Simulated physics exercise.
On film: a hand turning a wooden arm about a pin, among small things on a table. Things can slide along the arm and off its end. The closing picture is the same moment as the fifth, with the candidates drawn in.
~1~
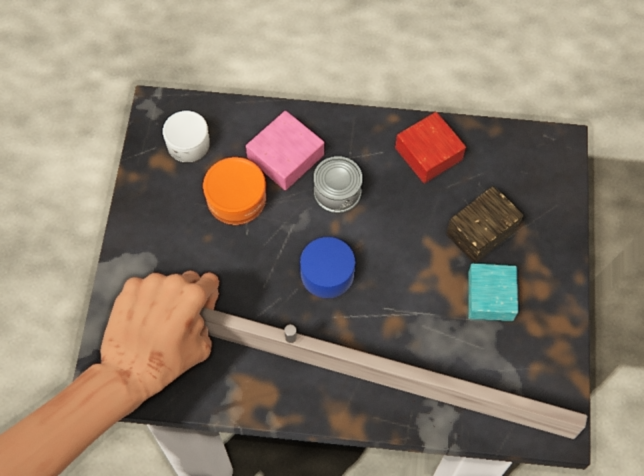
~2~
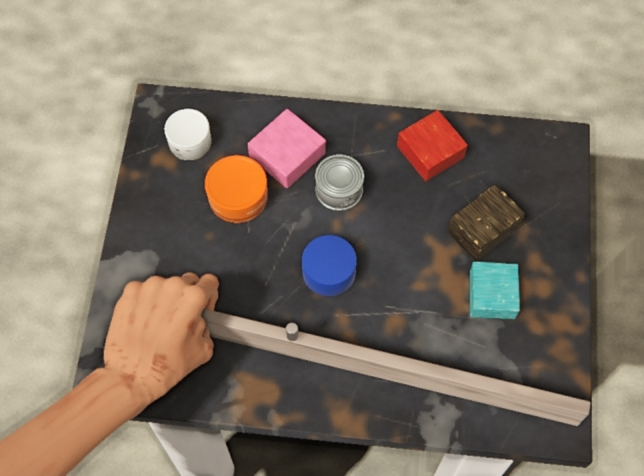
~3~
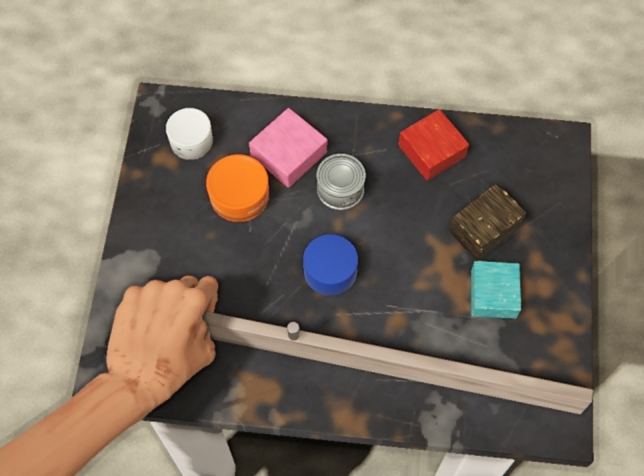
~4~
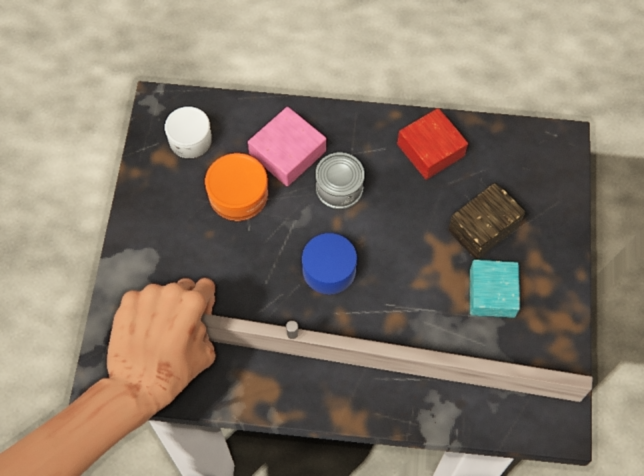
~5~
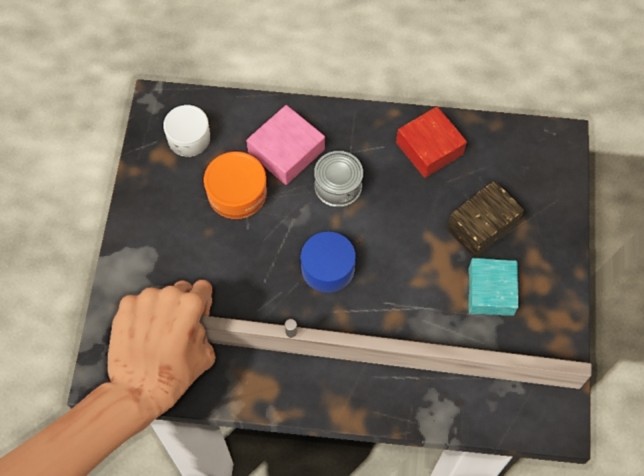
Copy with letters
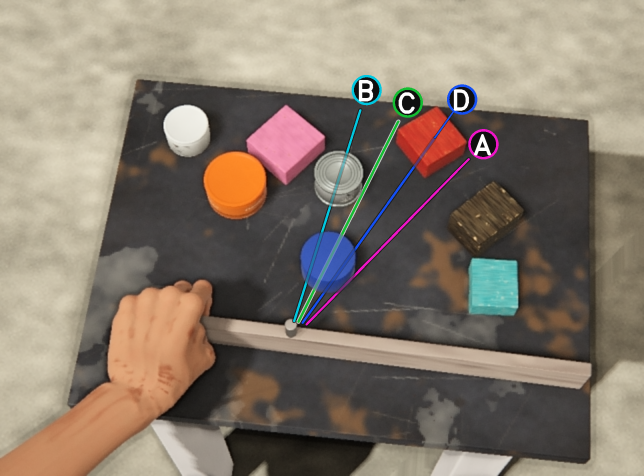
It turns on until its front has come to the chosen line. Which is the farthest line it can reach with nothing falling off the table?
Stop at A.
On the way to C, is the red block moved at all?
By then, yes.
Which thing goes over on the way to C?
The red block.
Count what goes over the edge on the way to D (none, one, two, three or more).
In all, one.
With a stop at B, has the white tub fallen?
By then, no.
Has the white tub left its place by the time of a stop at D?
No.
On the marked copy, A at (391, 239); B at (329, 210); C at (351, 217); D at (371, 227).
Taking A. A third of the way, arm (441, 299); turquoise block (484, 271); black block (484, 215).
Two thirds of the way, arm (418, 254); black block (475, 178); turquoise block (442, 215).
When it is over, arm (393, 229); red block (401, 108); black block (443, 138); nothing has fallen.
As for the rest, B drops the red block and black block; C drops the red block; D drops the red block.
